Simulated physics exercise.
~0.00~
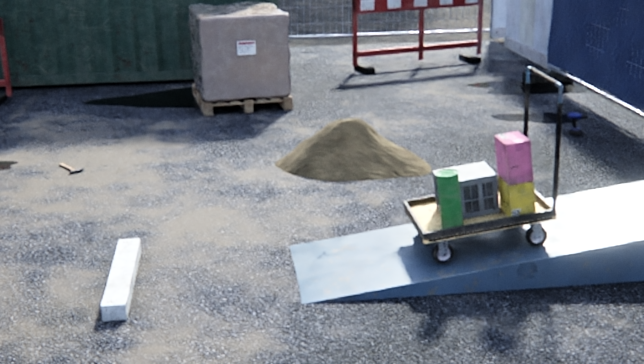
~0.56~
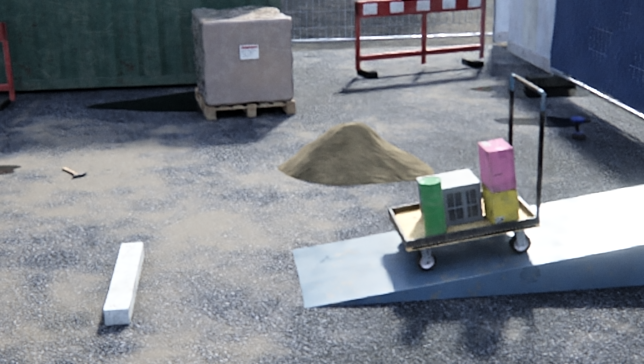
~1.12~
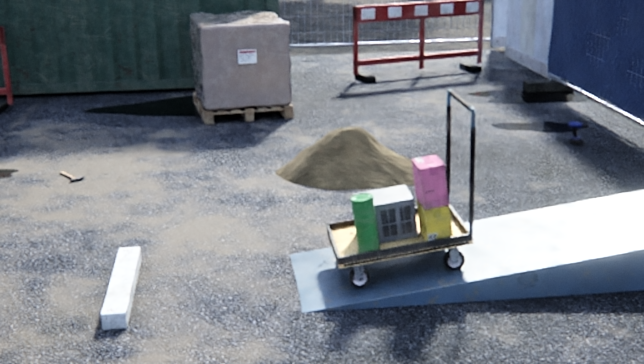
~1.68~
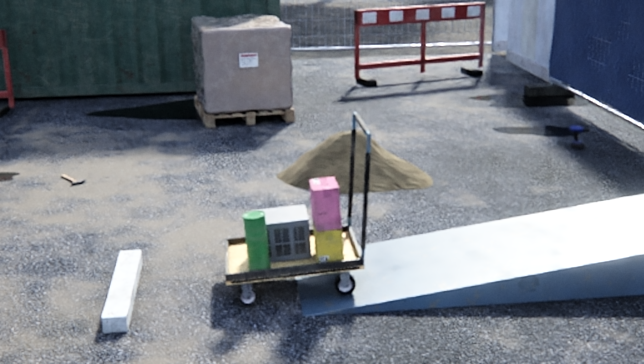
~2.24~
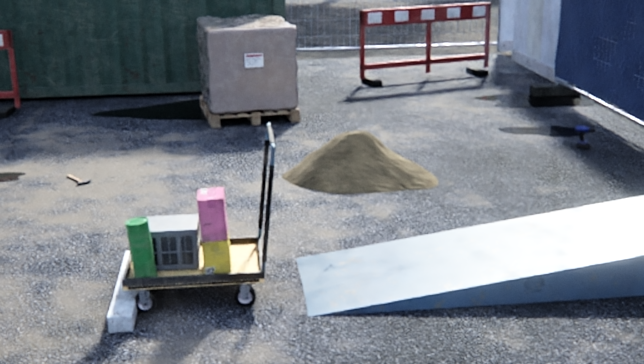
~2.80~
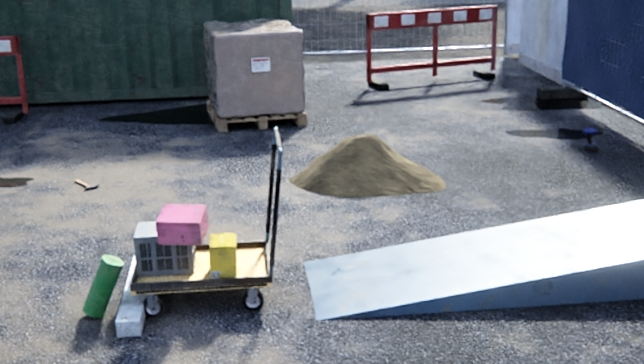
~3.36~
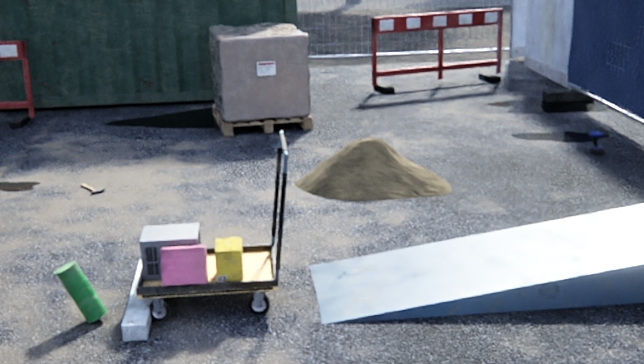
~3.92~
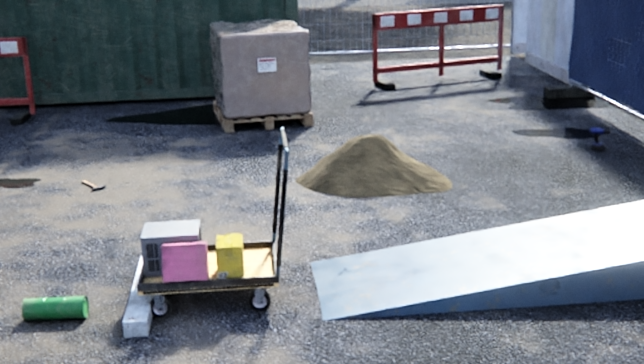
A flat trolley carrying a green canister, a grey crate and a pink box atop a yellow parcel rolled left down a ramp and stopped at a kerb, where the canister toppled off onto the ground and the pink box tumbled onto the deck.
